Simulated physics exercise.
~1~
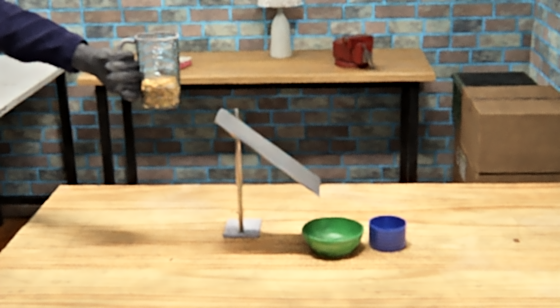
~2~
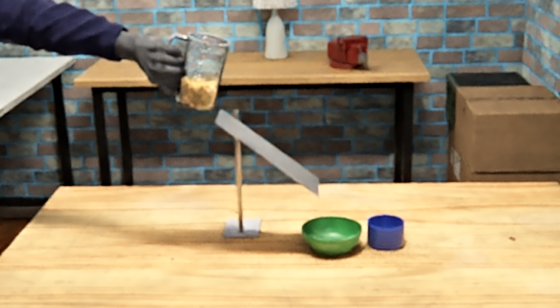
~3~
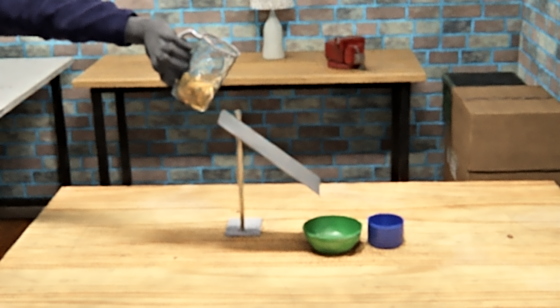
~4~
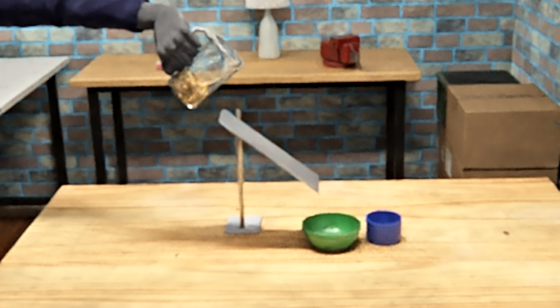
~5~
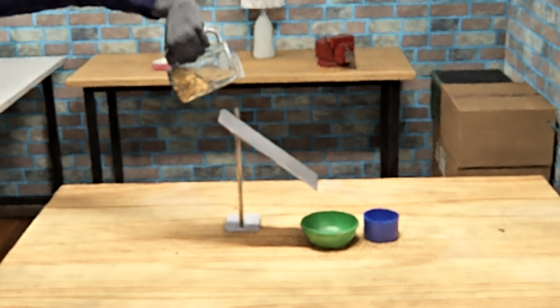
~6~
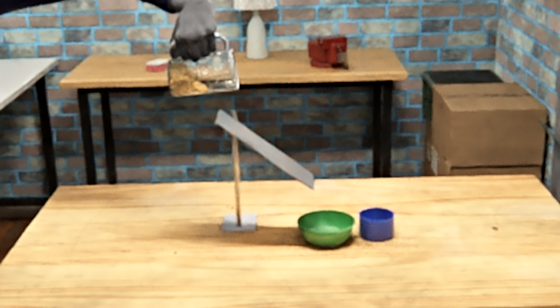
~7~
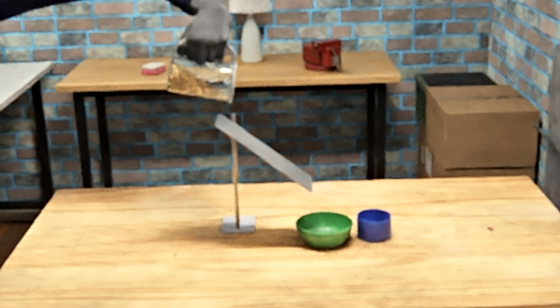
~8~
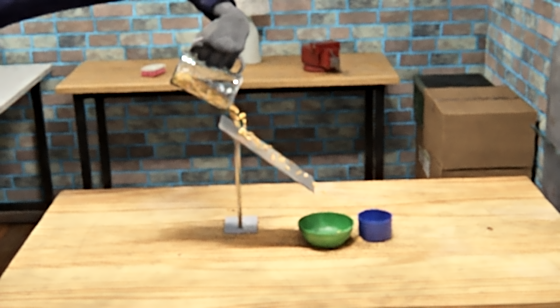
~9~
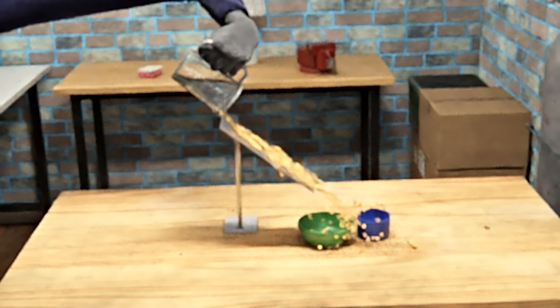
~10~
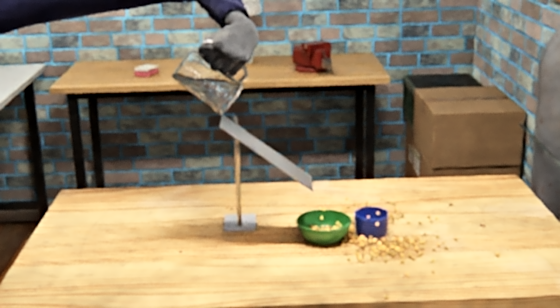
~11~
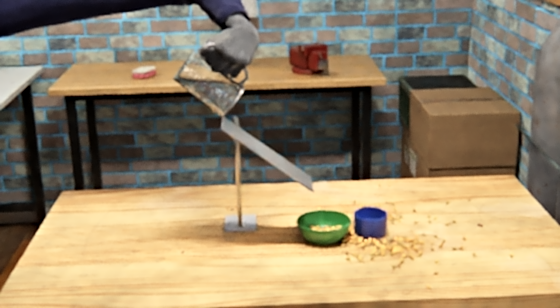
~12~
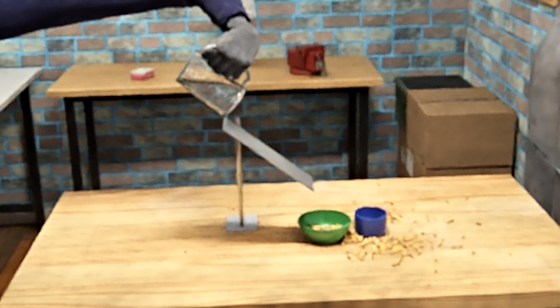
Dried chickpeas poured from a clear jug, tipped over by a gloved hand, rushed down a slanted grey chute toward a green bowl and a blue dish; some landed in the bowl, but most ended up scattered across the wooden table.
